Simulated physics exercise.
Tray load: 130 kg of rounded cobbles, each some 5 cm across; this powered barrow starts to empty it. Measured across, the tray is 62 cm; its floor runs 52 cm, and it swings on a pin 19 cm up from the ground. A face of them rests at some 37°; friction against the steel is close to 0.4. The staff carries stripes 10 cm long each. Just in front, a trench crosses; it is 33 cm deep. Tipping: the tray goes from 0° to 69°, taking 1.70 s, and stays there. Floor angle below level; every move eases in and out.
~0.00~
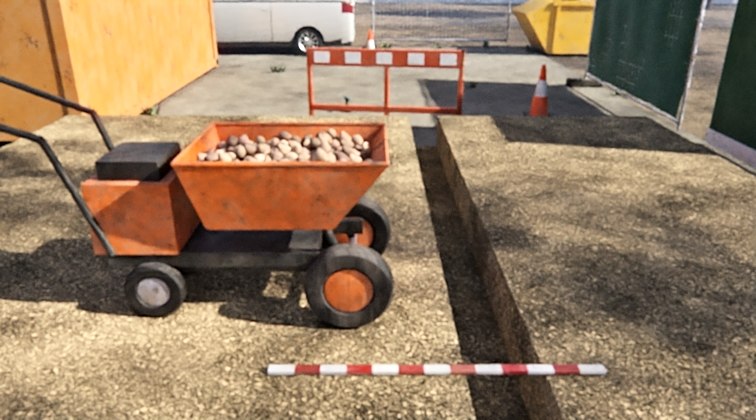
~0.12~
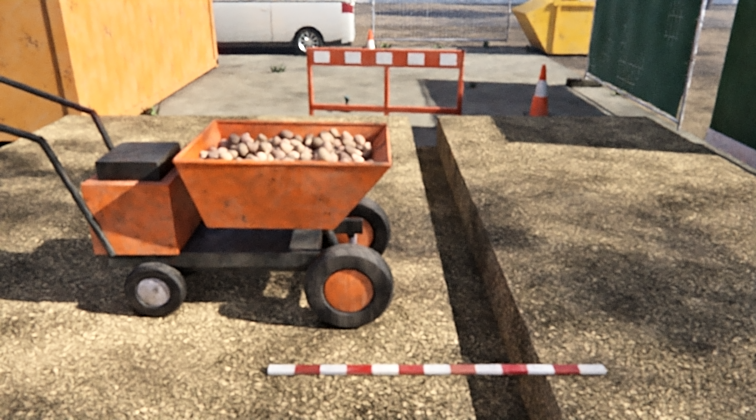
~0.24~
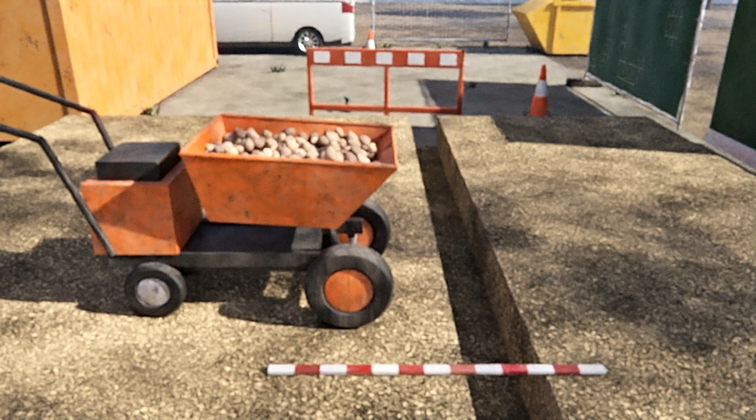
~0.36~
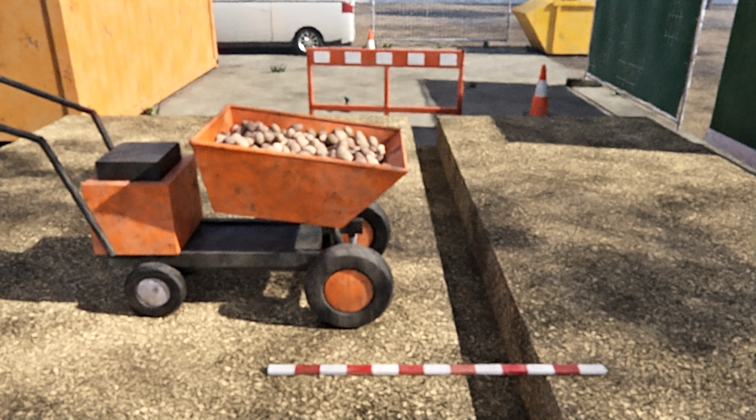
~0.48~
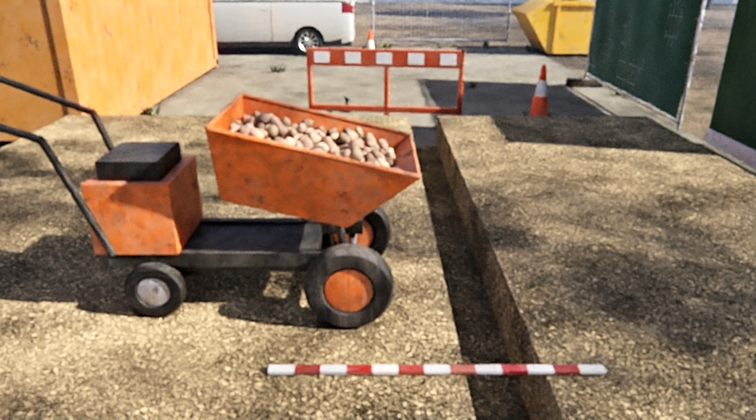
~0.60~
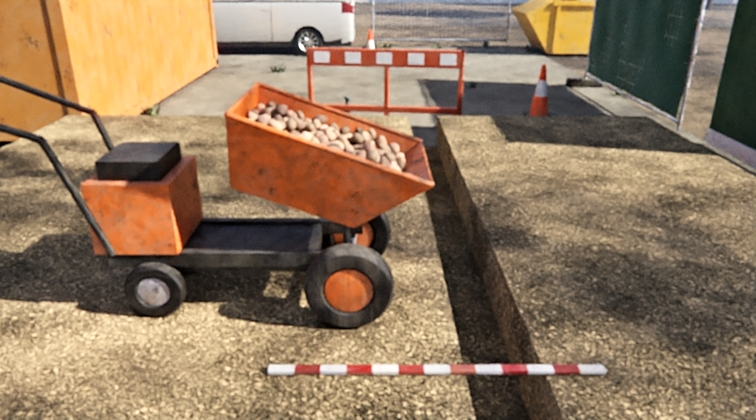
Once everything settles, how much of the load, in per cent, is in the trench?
Once it settles, about 64 per cent of the load is there.
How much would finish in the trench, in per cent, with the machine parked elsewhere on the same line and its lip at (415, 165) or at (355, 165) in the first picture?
From the first place around 40 per cent, from the other around 95.
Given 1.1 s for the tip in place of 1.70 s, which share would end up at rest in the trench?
With that timing, about 55 per cent.
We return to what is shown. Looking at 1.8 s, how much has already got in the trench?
Close to 20 per cent has got there by then.
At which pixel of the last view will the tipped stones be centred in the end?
About (496, 325).
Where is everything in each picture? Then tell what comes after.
In the first picture, the tray is at 0°, its lip at (388, 165); the top of the load is at (282, 142).
The second picture shows lip at (390, 165), floor tilted 1°, highest stones at (280, 142); the stones move at 0.1 m/s on average.
The third picture shows lip at (397, 167), floor tilted 4°, highest stones at (275, 139); the stones move at 0.3 m/s on average.
In the fourth picture, the tray is at 8°, its lip at (407, 171); the top of the load is at (247, 134); the stones move at 0.4 m/s on average.
In the fifth picture, the tray is at 13°, its lip at (420, 177); the top of the load is at (258, 123); the stones move at 0.5 m/s on average.
In the sixth picture, the tray is at 20°, its lip at (433, 186); the top of the load is at (269, 113); the stones move at 0.5 m/s on average.
After 1.3 s the floor is at 58°; 100 % in the tray; the foremost stones are at (483, 226).
After 1.8 s the floor is at 69°; 57 % in the tray, 21 % in the trench, 22 % past the trench; the foremost stones are at (597, 288).
After 2.2 s the floor is at 69°; 30 % in the tray, 34 % in the trench, 36 % past the trench; the foremost stones are at (674, 289).
After 4.1 s the floor is at 69°; 0 % in the tray, 64 % in the trench, 36 % past the trench; the foremost stones are at (710, 281).
